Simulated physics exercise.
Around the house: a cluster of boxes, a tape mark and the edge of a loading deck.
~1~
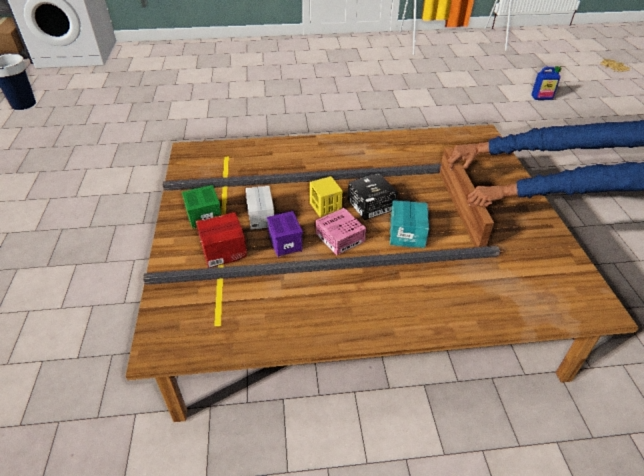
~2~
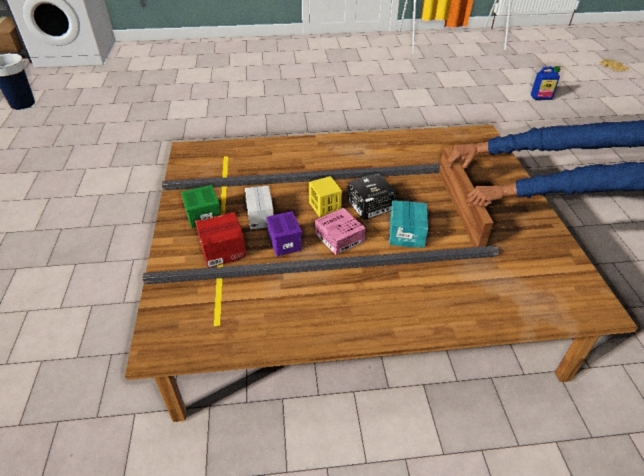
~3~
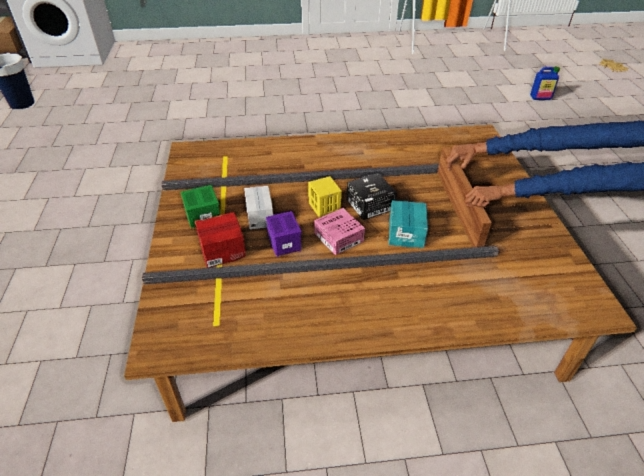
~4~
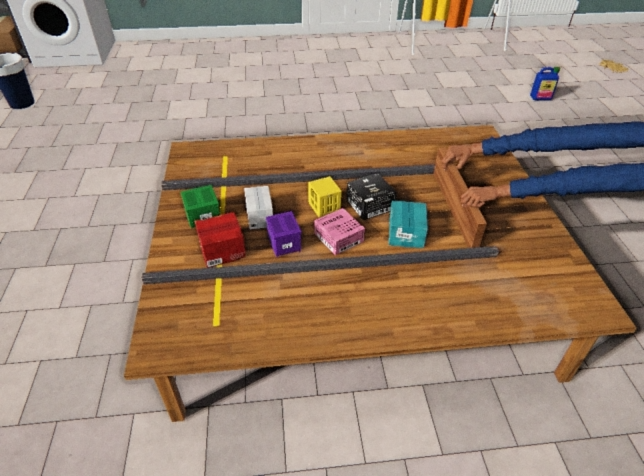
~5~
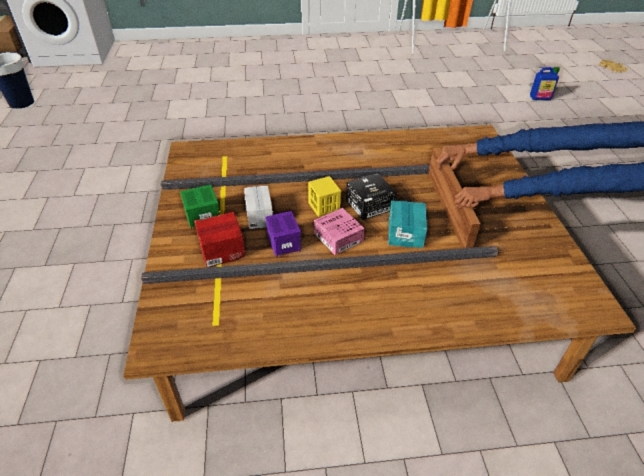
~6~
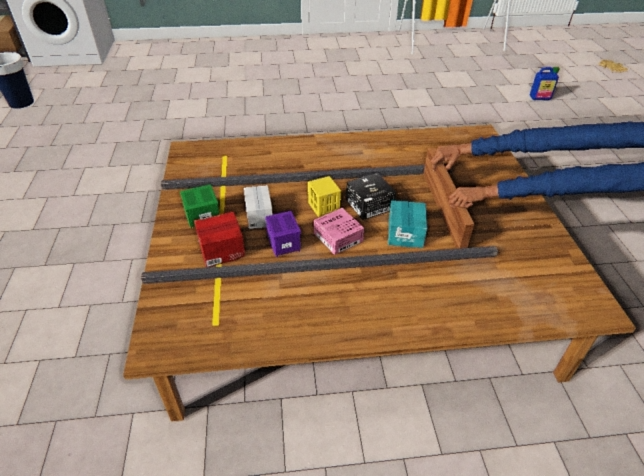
To begin with, two hands hold a wooden plank upright at the right of a table, with eight colourful boxes clustered between two dark rails. The hands then slide the plank slightly left toward the turquoise box, while the boxes stay still near the yellow tape.
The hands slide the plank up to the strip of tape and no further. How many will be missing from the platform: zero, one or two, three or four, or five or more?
In the end the number that fall off is three or four.
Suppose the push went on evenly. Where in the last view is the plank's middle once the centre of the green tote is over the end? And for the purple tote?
About (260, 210), and (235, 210) for the other.
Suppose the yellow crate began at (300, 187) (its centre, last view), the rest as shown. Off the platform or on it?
The yellow crate survives.
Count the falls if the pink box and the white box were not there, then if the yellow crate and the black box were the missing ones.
It would be 2 and 2.
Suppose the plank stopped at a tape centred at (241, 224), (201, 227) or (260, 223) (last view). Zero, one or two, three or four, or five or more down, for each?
The falls would be either one or two; five or more; one or two.
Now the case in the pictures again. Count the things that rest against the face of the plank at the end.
2 of them.
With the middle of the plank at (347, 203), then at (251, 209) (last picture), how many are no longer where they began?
First 5, then 8.
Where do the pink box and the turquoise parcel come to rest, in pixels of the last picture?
The pink box at (165, 239), the turquoise parcel at (200, 241).
Soon after, none off yet; green tote at rest near (201, 206); red box at rest near (220, 239); white box at rest near (259, 207).
Then, none off yet; green tote at rest near (201, 206); red box moved a little near (205, 240); white box moved a little near (243, 207).
Further on, none off yet; green tote moved about its own width near (160, 205); red box moved well along near (142, 243); white box moved well along near (186, 210).
At rest, the number that fall off is three or four; fallen, purple tote, white box, red box and green tote.
